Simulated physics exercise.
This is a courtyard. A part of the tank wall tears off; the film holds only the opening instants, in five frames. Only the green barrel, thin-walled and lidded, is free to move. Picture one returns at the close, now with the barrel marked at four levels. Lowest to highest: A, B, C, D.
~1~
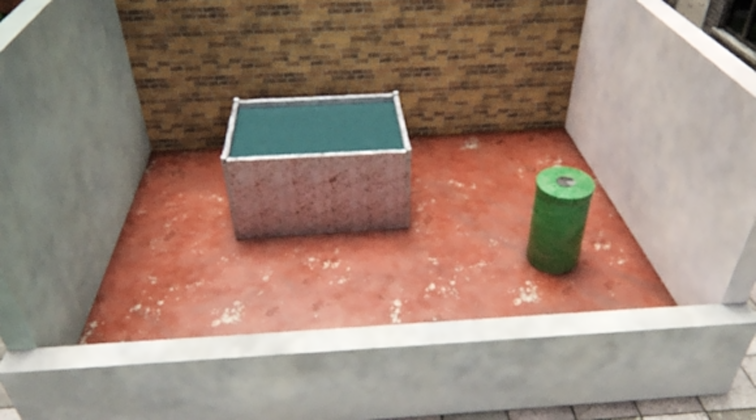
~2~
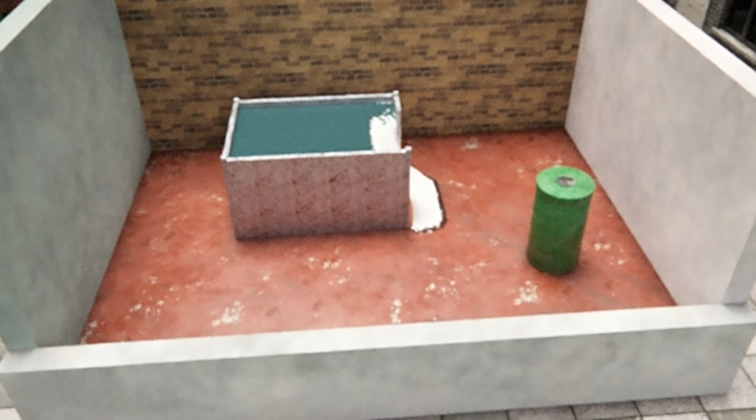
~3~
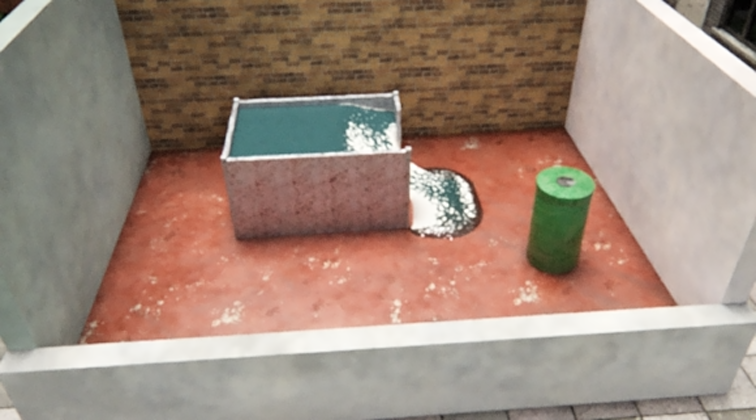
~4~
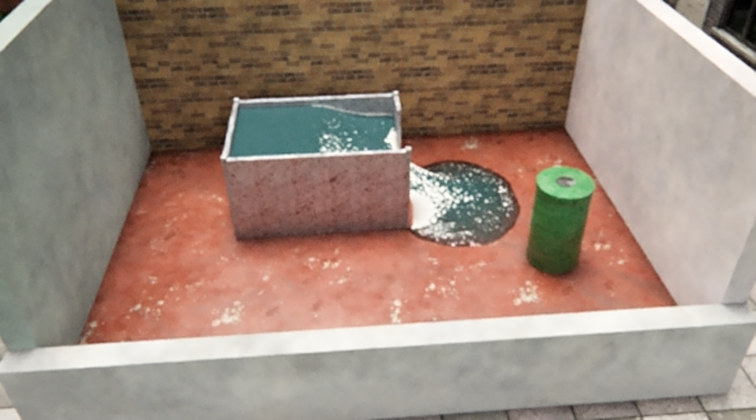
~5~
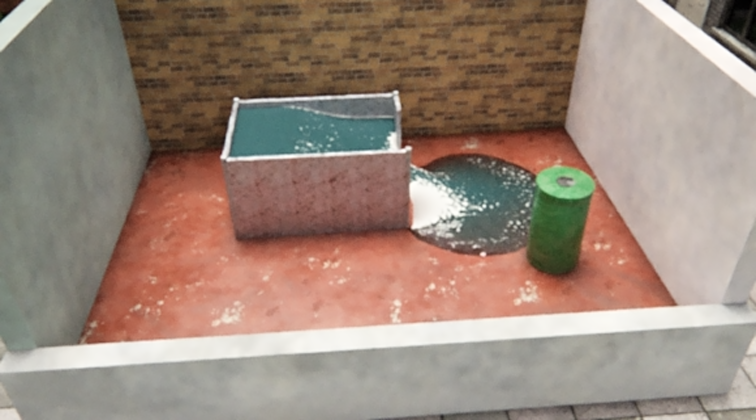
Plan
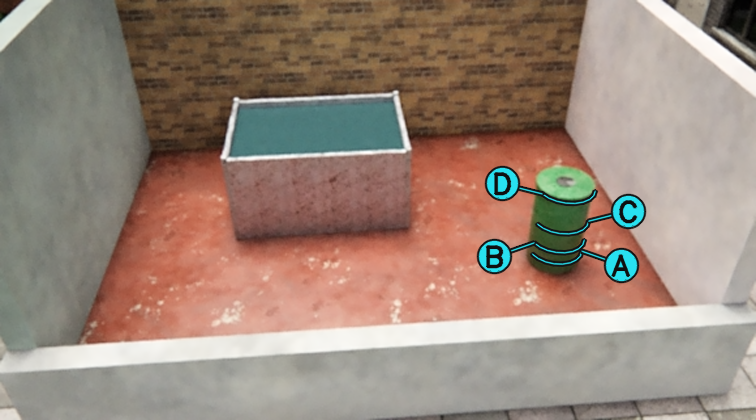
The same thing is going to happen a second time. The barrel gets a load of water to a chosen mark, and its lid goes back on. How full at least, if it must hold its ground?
That is line C.
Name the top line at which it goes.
B.
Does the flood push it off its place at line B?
Yes, it does.
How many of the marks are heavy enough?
Two of them.
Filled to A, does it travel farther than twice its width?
Yes, clearly.
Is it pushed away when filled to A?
Yes, it does.
On the marked copy, A at (562, 264); B at (564, 252); C at (568, 233); D at (574, 203); from the bottom up A, B, C, D.
If A is chosen, it is pushed about 5 times its own width away.
If B is chosen, it is pushed about its own width away.
If C is chosen, it does not move.
If D is chosen, it does not move.
